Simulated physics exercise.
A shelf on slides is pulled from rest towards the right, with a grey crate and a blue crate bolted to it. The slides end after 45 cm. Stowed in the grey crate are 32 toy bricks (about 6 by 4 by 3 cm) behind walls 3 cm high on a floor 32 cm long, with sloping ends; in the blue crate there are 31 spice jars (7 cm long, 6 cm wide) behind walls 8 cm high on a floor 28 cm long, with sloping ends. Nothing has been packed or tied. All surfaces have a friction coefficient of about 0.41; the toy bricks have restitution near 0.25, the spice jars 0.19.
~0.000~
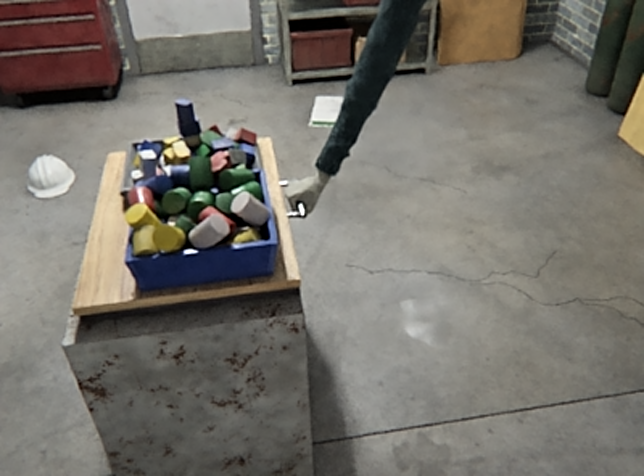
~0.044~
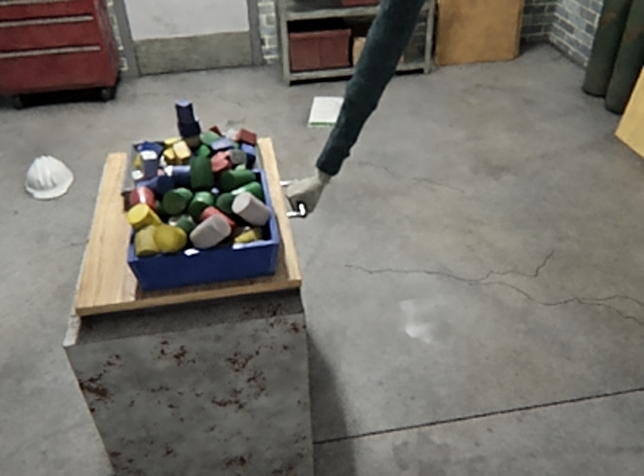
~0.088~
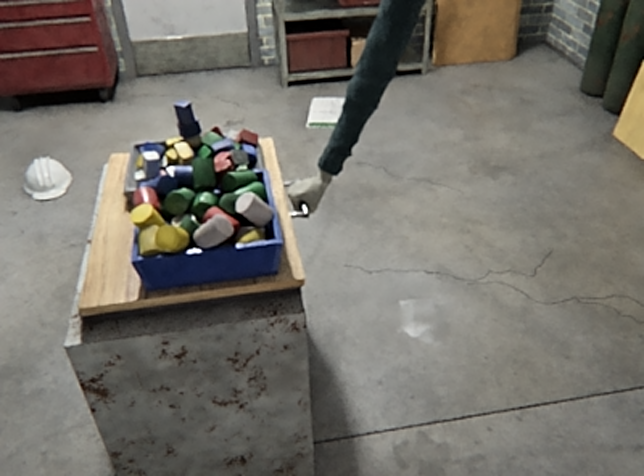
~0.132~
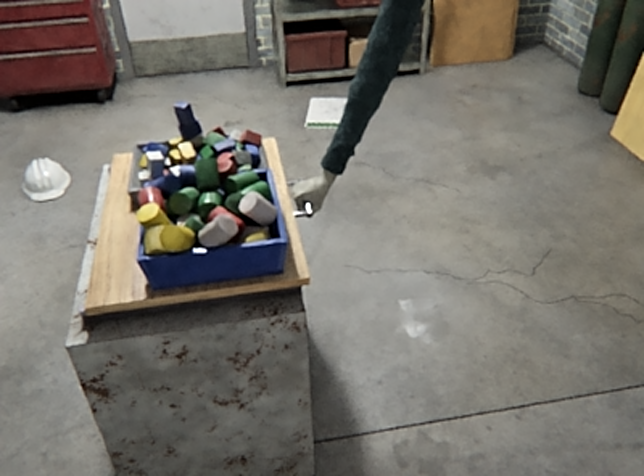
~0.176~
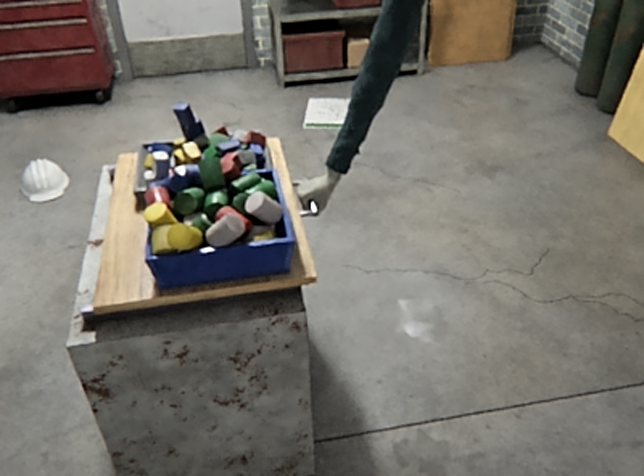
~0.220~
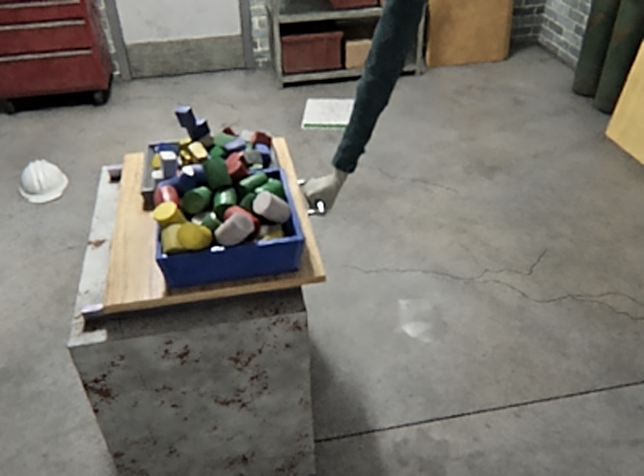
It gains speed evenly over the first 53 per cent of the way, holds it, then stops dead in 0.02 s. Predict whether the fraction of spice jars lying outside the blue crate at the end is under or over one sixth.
The fraction outside is under one sixth.
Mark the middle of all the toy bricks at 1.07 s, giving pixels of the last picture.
I'd say near (354, 143).
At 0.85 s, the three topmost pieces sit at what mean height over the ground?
On average roughly 86 centimetres up.
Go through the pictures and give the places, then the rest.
In the first frame (each is followed by its nearest rim corner in this view, unless another is named; the camera moves round a little), blue crate, (131, 258); grey crate (by its farthest rim corner), (252, 130); drawn out 0 cm; none out.
In the second frame, blue crate, (133, 259); grey crate, (253, 131); drawn out 0 cm.
In the third frame, blue crate, (137, 258); grey crate, (254, 131); drawn out 1 cm.
In the fourth frame, blue crate, (143, 258); grey crate, (257, 131); drawn out 2 cm.
In the fifth frame, blue crate, (150, 257); grey crate, (261, 131); drawn out 4 cm.
In the sixth frame, blue crate, (161, 256); grey crate, (267, 131); drawn out 5 cm; none out.
After 0.65 s, the shelf hits its stop.
After 0.73 s, grey crate 32 in, 0 out and blue crate 31 in, 0 out.
After 0.85 s, grey crate 32 in, 0 out and blue crate 31 in, 0 out.
After 1.07 s, grey crate 32 in, 0 out and blue crate 31 in, 0 out.
Outcome (at 1.50 s), grey crate 32 in, 0 out and blue crate 31 in, 0 out. Asked share, 0 of 31, 0 per cent.
